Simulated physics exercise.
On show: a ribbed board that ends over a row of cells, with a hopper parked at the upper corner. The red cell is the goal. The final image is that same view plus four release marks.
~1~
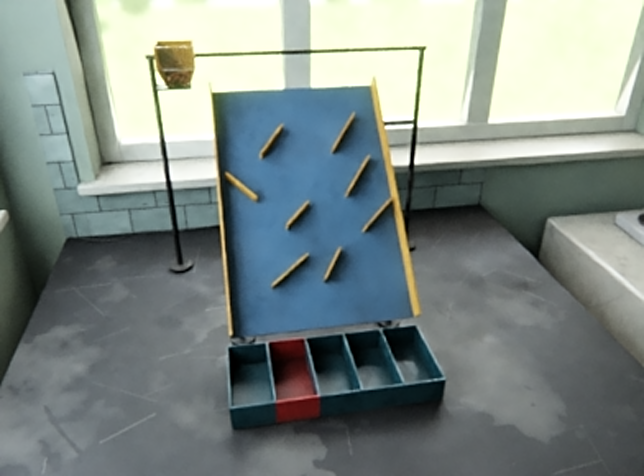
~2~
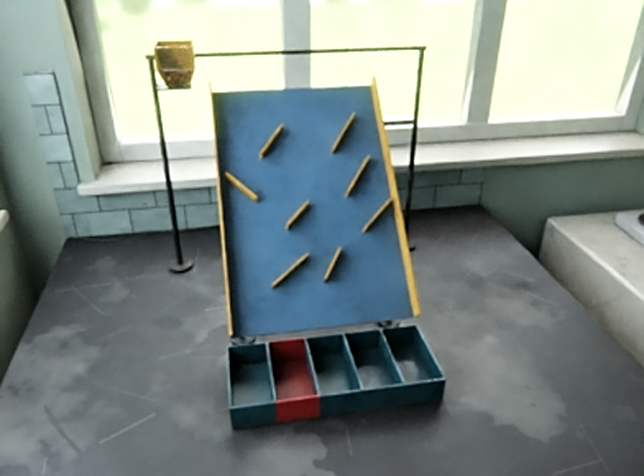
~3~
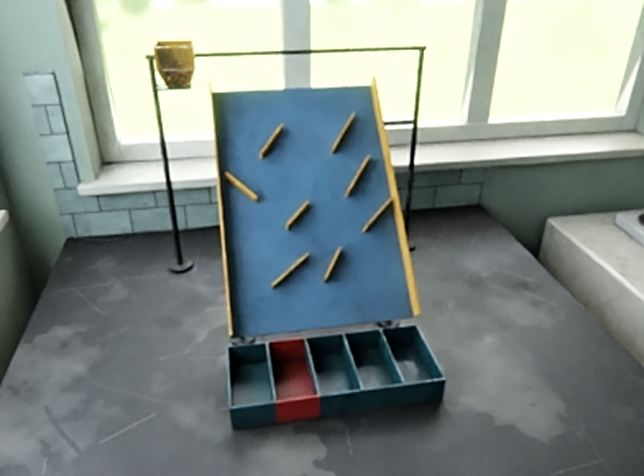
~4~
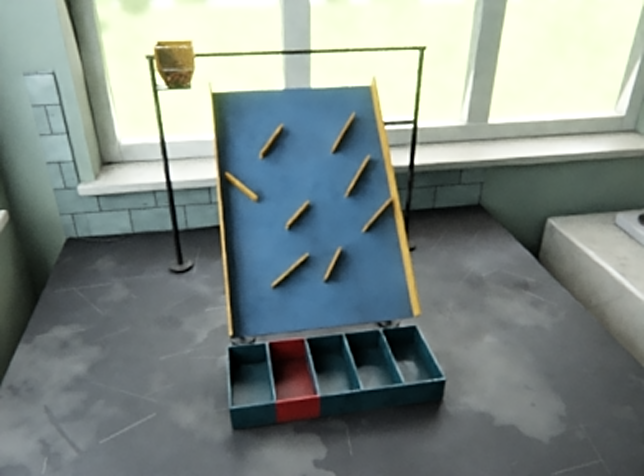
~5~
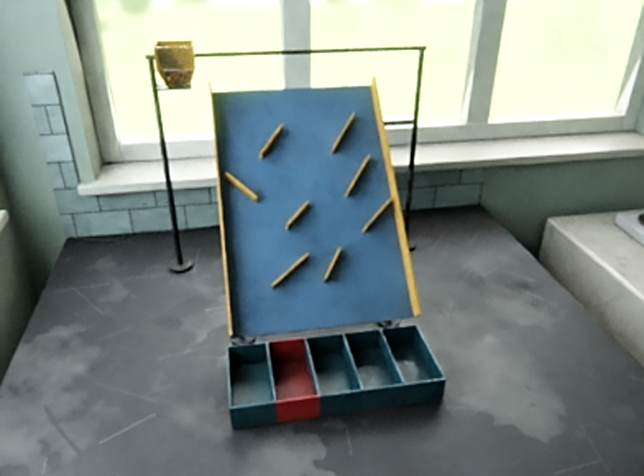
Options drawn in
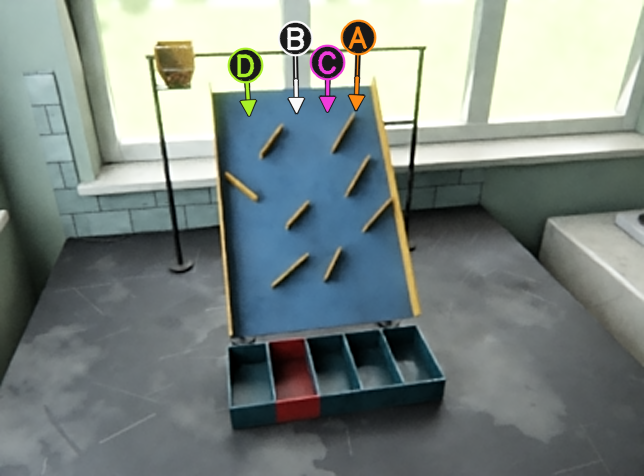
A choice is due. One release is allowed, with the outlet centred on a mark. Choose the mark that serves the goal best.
The answer is mark C.
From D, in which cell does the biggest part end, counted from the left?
It is the first one.
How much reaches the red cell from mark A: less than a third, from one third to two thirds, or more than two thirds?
Less than a third.
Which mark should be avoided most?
Mark D.
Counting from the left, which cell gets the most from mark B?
The first.
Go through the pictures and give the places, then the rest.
The first frame shows hopper at (178, 76), clay pellets, door shut.
The second frame shows ribs (261, 154) to (282, 124), (334, 148) to (354, 112), (225, 172) to (257, 198).
The third frame shows ribs (348, 192) to (369, 155), (287, 225) to (309, 201), (365, 228) to (392, 197).
The fourth frame shows ribs (273, 285) to (308, 254), (325, 279) to (341, 247).
The fifth frame shows red cell at (298, 408), number 2 of 5 from the left.
On the marked copy, mark A meets the board at (356, 104); mark B meets the board at (296, 107); mark C meets the board at (327, 106); mark D meets the board at (248, 110).
With A, a small part in the red cell, most in other cells, a small part held on the board.
With B, about a quarter in the red cell, about two thirds in other cells, a stray few held on the board, a stray few outside the box.
With C, about two thirds in the red cell, about a third in other cells.
With D, a stray few in the red cell, nearly all in other cells.
